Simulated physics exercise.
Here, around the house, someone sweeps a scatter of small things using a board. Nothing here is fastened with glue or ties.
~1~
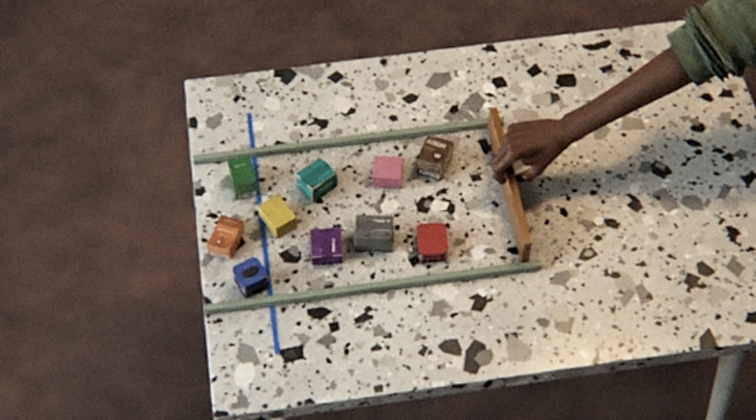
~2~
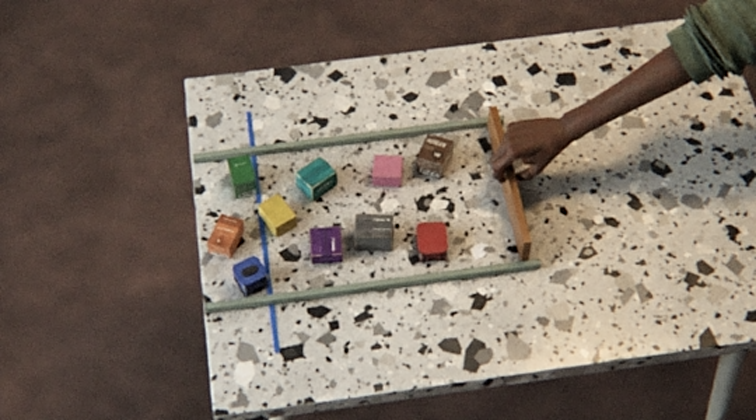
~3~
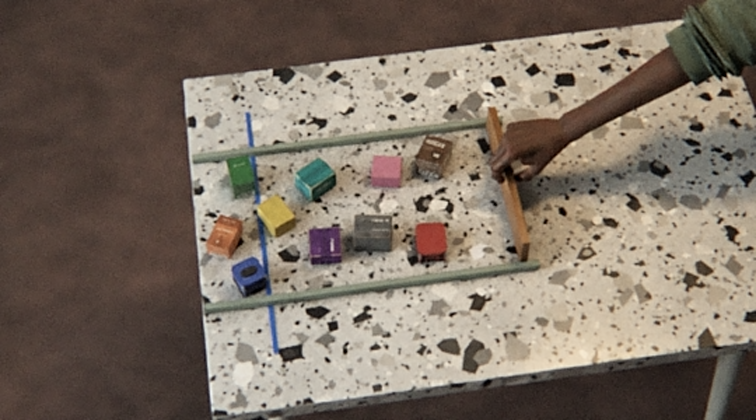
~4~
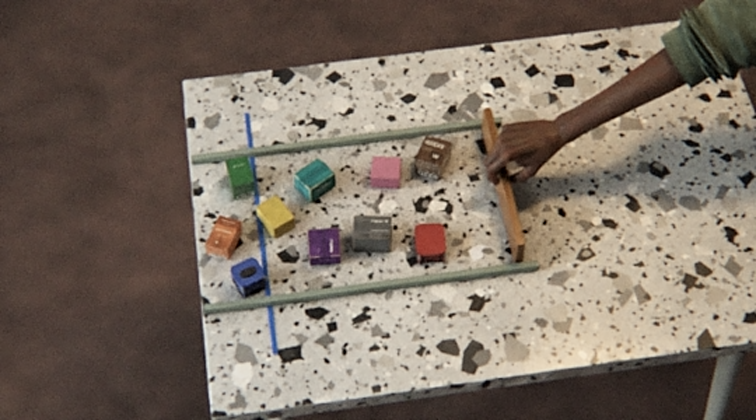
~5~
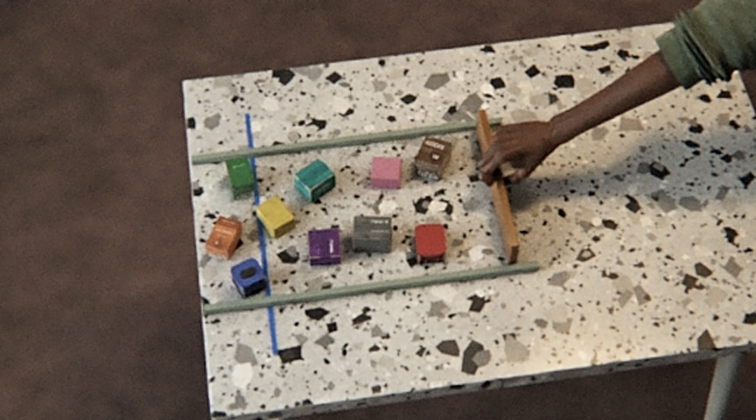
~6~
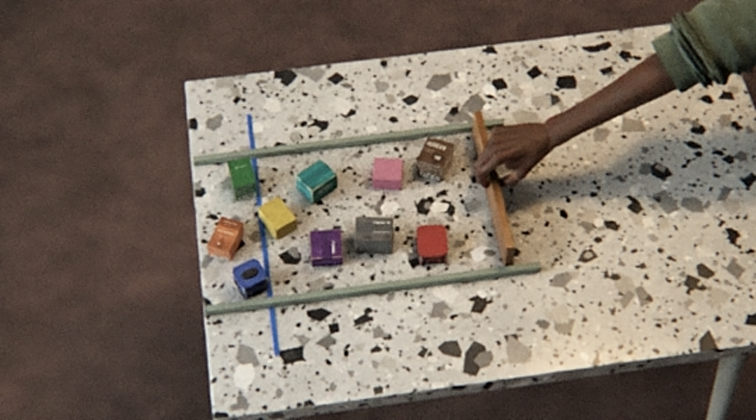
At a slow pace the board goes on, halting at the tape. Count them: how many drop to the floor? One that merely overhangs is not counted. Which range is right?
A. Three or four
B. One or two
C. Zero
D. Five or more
A, three or four.
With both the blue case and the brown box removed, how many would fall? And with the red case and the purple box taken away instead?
2 in the first case and 2 in the second.
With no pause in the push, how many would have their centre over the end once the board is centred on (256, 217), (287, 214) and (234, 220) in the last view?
4; 2; 7.
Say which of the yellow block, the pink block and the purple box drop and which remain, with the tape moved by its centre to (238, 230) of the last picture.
The yellow block? It is safe. The pink block? It does not stay. The purple box? It does not stay.
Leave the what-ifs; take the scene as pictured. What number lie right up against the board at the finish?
3 of them.
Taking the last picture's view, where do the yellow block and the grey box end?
First object: (245, 221); second object: (219, 246).
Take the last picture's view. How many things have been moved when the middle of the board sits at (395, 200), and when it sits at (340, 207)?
Tally: First 6; then 8.
Soon after, none off yet; orange box at rest near (226, 239); blue case at rest near (250, 279); green box at rest near (243, 179).
After that, none off yet; orange box tilting a little near (191, 235); blue case at rest near (242, 282); green box displaced well along near (187, 185).
In the end, the number that fall off is three or four; gone, purple box, turquoise box, green box and orange box.
